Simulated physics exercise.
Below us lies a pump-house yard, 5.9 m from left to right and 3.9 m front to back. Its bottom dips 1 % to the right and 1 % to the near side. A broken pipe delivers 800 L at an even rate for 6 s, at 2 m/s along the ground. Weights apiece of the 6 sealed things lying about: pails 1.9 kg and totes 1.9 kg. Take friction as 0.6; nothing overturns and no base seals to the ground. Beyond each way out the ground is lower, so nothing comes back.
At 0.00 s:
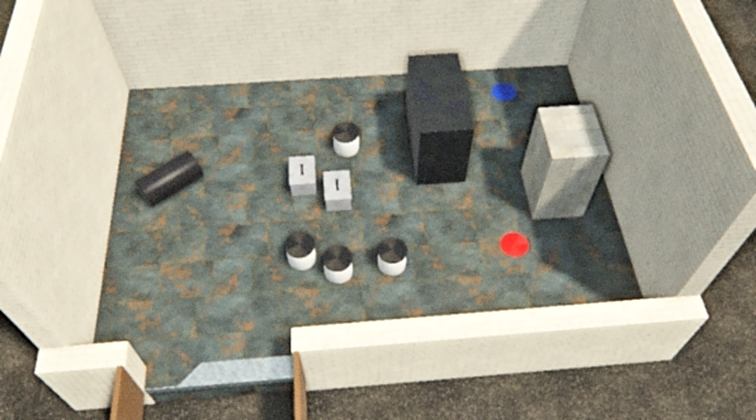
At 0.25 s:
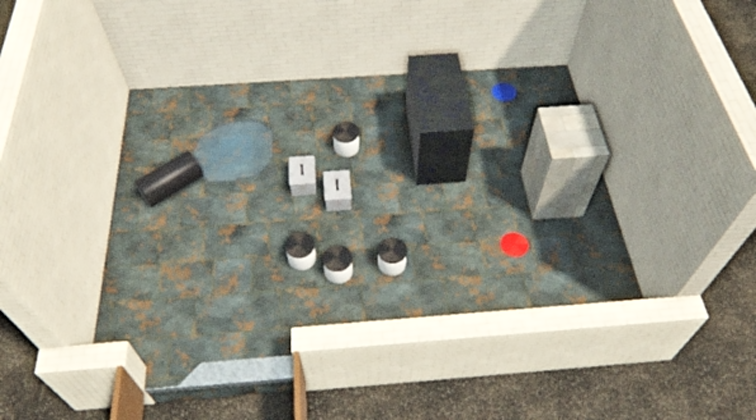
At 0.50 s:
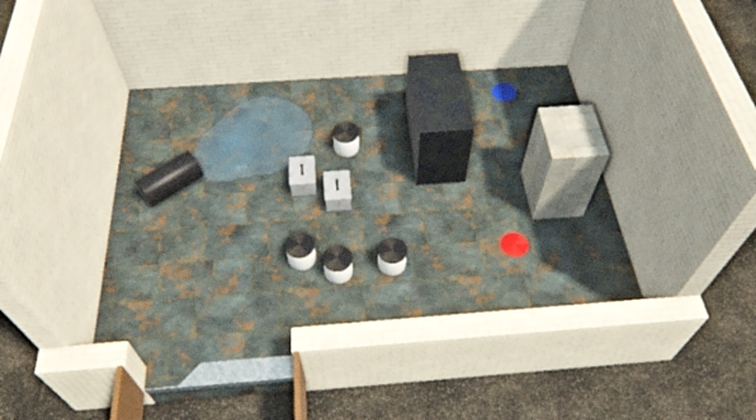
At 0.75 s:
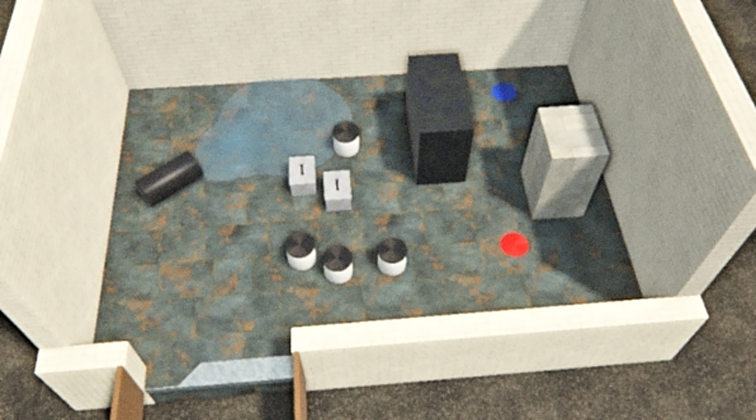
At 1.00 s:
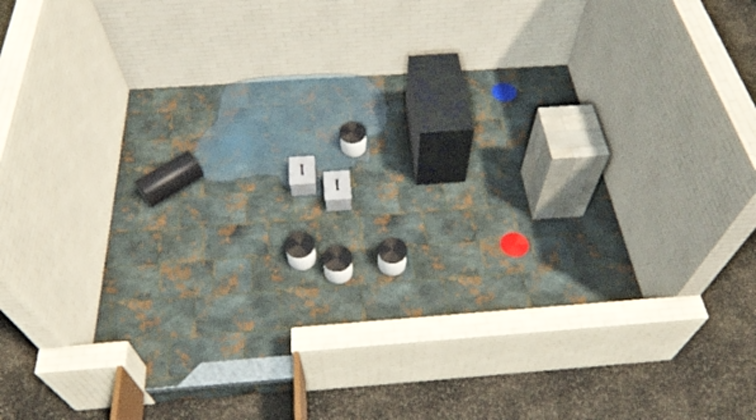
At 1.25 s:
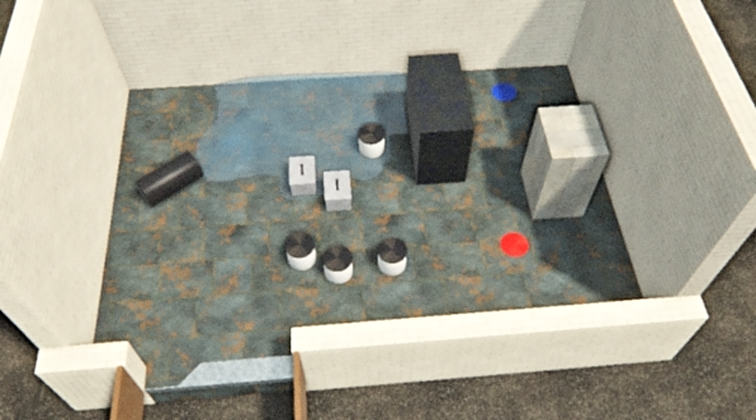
Water spreads from a dark pipe across the floor, then one pail slides right.
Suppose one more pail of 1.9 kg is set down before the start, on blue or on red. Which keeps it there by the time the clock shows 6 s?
On the red patch.
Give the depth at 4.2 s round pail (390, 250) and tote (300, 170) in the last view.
Roughly 2 and 1 cm.
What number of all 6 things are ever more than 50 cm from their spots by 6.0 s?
2 of them.
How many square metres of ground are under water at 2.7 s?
About 8.0 m2.
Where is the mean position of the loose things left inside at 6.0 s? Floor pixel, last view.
Near (335, 246).
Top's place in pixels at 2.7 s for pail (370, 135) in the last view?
Near (396, 157).
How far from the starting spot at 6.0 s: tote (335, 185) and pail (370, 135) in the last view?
In turn: 0 cm, 140 cm.
After 1.8 s on blue it would be 0 cm off in 0 cm of water; on red it would be 0 cm off in 0 cm of water.
After 2.7 s on blue it would be 53 cm off in 2 cm of water; on red it would be 0 cm off in 0 cm of water.
After 4.2 s on blue it would be 127 cm off in 5 cm of water; on red it would be 0 cm off in 0 cm of water.
After 6.0 s on blue it would be 97 cm off in 4 cm of water; on red it would be 0 cm off in 1 cm of water.
